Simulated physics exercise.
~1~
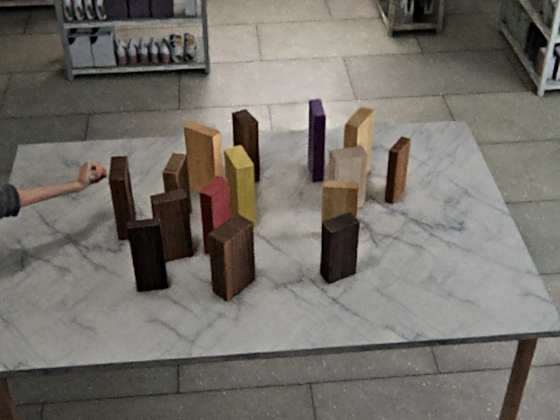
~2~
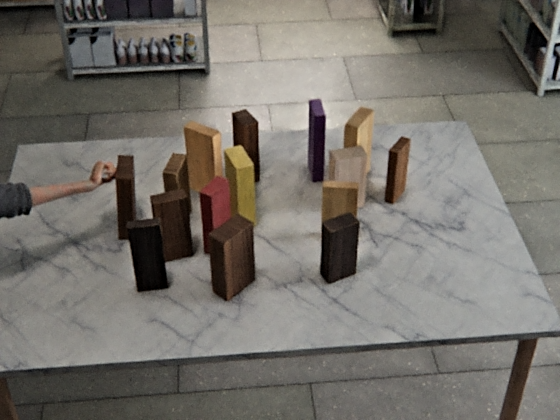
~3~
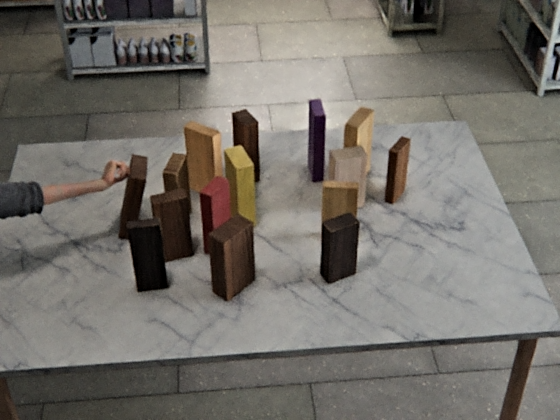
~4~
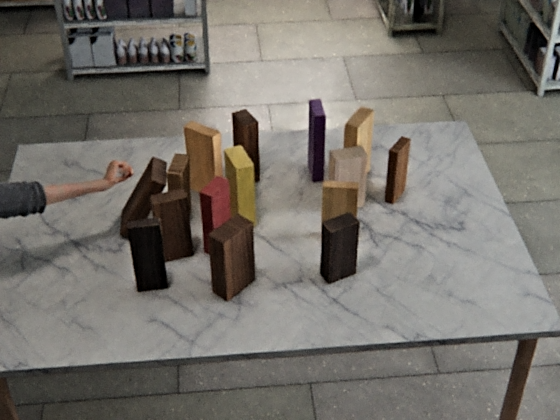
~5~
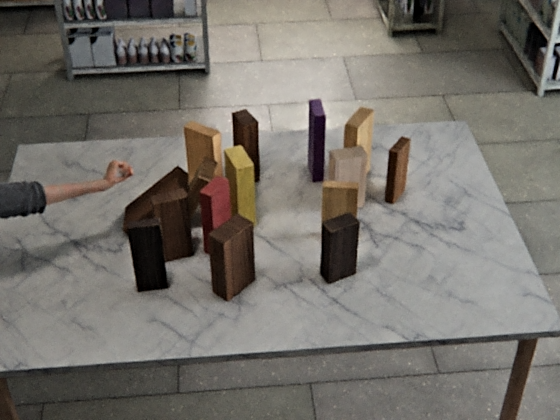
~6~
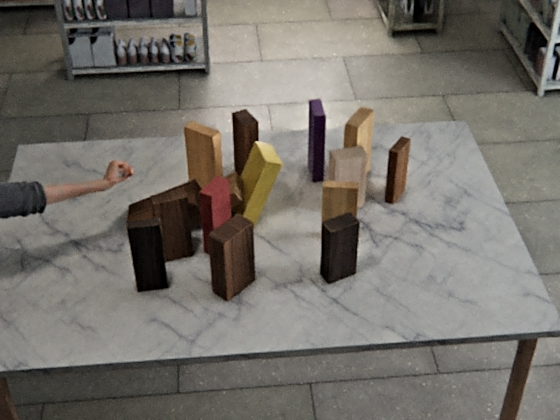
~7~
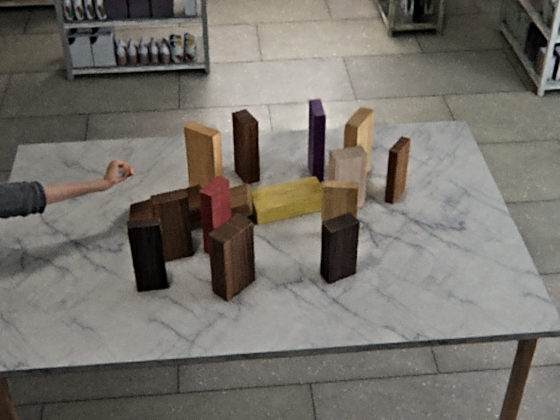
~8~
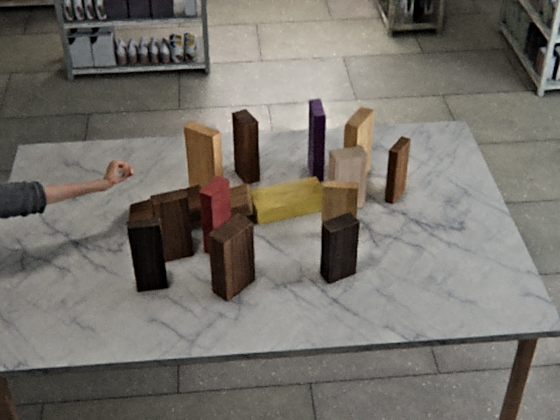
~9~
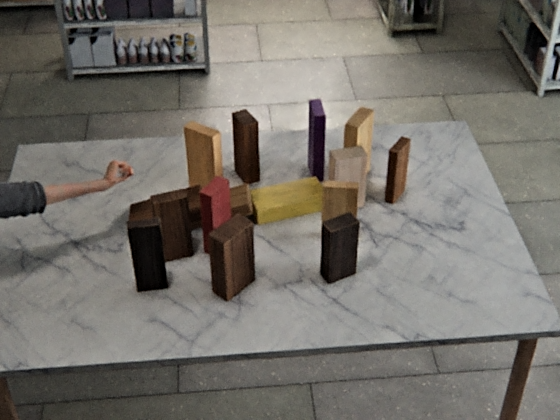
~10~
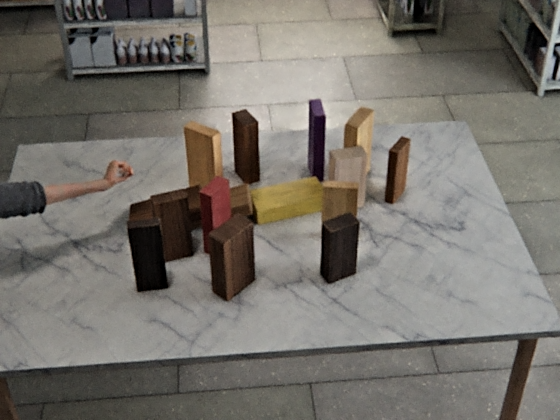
Wooden blocks on a marble table, a hand tipping one rightward, toppling another and then the yellow block, the rest staying upright.
